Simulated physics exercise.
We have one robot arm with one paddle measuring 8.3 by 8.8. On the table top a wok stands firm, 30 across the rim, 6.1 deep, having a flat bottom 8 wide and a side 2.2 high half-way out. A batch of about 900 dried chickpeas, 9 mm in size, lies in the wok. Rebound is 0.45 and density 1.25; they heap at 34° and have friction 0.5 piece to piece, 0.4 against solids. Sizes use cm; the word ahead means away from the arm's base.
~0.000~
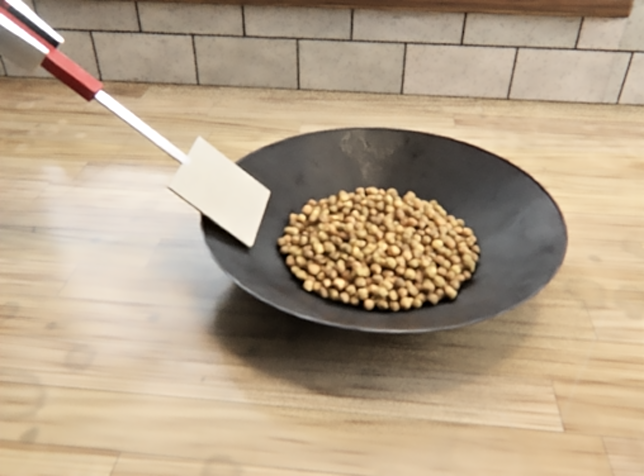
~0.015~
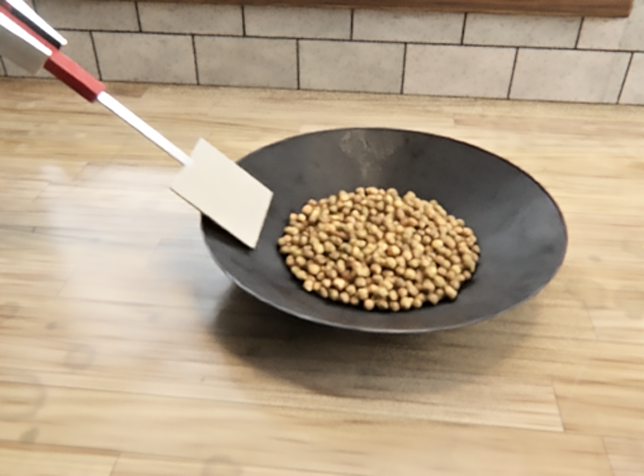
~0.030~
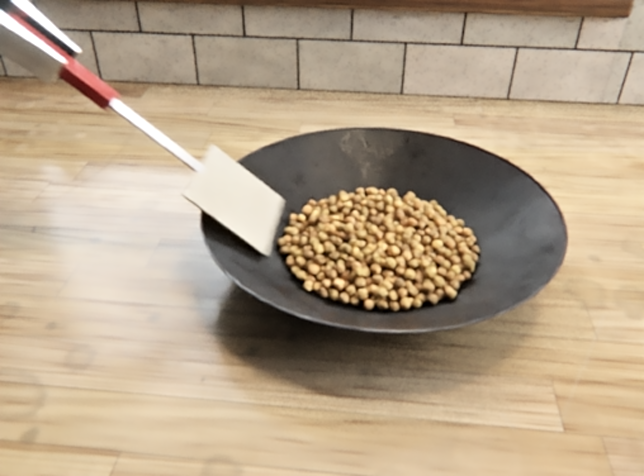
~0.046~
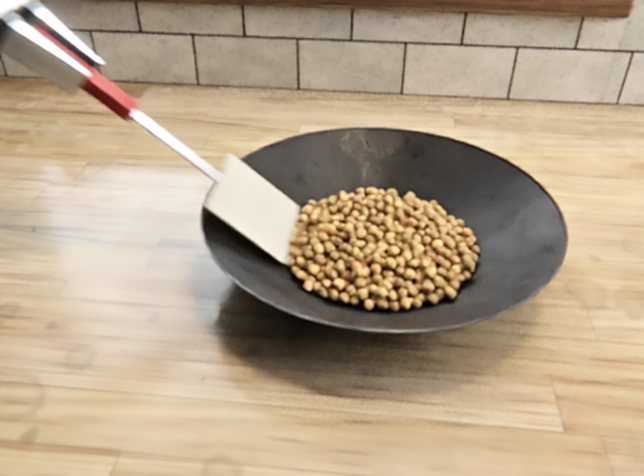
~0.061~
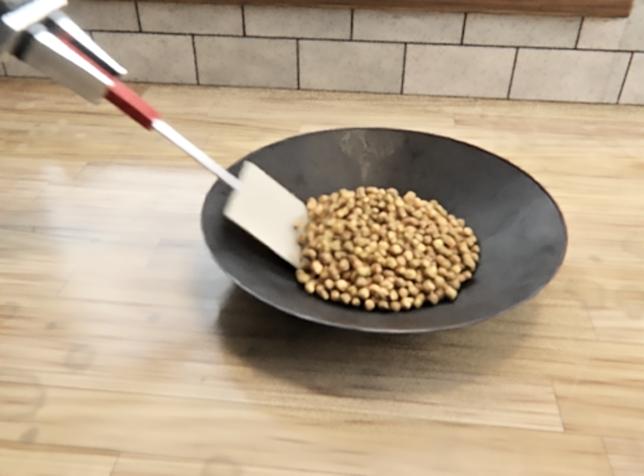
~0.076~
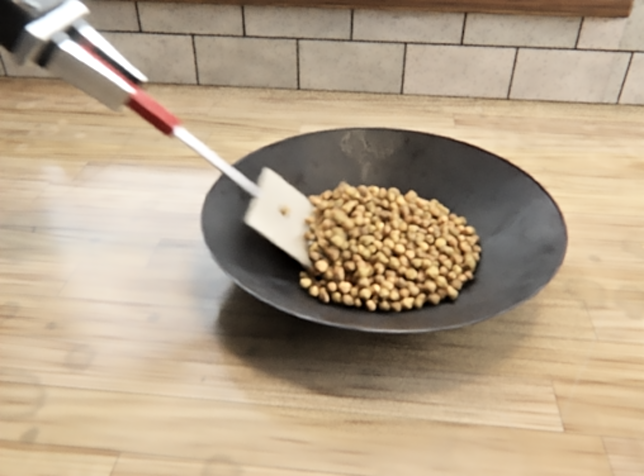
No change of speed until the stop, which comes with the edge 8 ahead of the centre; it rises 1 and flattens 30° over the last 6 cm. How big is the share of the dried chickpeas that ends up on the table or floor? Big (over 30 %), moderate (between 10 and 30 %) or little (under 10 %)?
The share is moderate.
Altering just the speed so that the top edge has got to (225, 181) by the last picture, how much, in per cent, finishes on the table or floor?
Estimate: Close to 0 %.
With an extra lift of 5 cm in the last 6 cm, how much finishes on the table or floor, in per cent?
You'd expect near 25 percent of it there.
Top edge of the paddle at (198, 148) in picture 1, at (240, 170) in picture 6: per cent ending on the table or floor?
5 per cent.
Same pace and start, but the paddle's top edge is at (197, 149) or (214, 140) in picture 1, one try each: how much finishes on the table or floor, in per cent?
First try around 25 percent, second around 25 percent.
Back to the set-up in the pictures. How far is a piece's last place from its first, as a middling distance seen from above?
Somewhere about 8 centimetres, I'd say.
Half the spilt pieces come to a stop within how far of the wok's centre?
24 cm.
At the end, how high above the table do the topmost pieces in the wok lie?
Height at the end: Around 7.0 cm.
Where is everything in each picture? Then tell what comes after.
Paddle top edge at (184, 160), sloping 41°; upper third of the load around (379, 235), from x 280 to 475, top at y 190; 900 in the wok, in the first frame.
Paddle top edge at (186, 162), sloping 41°; upper third of the load around (379, 235), from x 280 to 475, top at y 190, in the second frame.
Paddle top edge at (199, 168), sloping 41°; upper third of the load around (379, 235), from x 280 to 475, top at y 190, in the third frame.
Paddle top edge at (218, 178), sloping 41°; upper third of the load around (379, 235), from x 280 to 475, top at y 190, in the fourth frame.
Paddle top edge at (238, 187), sloping 41°; upper third of the load around (377, 233), from x 280 to 475, top at y 190, in the fifth frame.
Paddle top edge at (257, 193), sloping 41°; upper third of the load around (377, 231), from x 280 to 475, top at y 190; 900 in the wok, in the sixth frame.
By 0.11 s, sloping 41°, highest piece 10 above the table; 900 in the wok.
By 0.15 s, sloping 32°, highest piece 13 above the table; 897 in the wok, 3 on the blade or in flight.
By 0.37 s, sloping 11°, highest piece 8 above the table; 729 in the wok, 108 on the table or floor, 63 on the blade or in flight.
By 1.42 s, sloping 11°, highest piece 7 above the table; 726 in the wok, 174 on the table or floor.
Final count, 726 in the wok, 174 on the table or floor. That is 19 % on the table or floor.
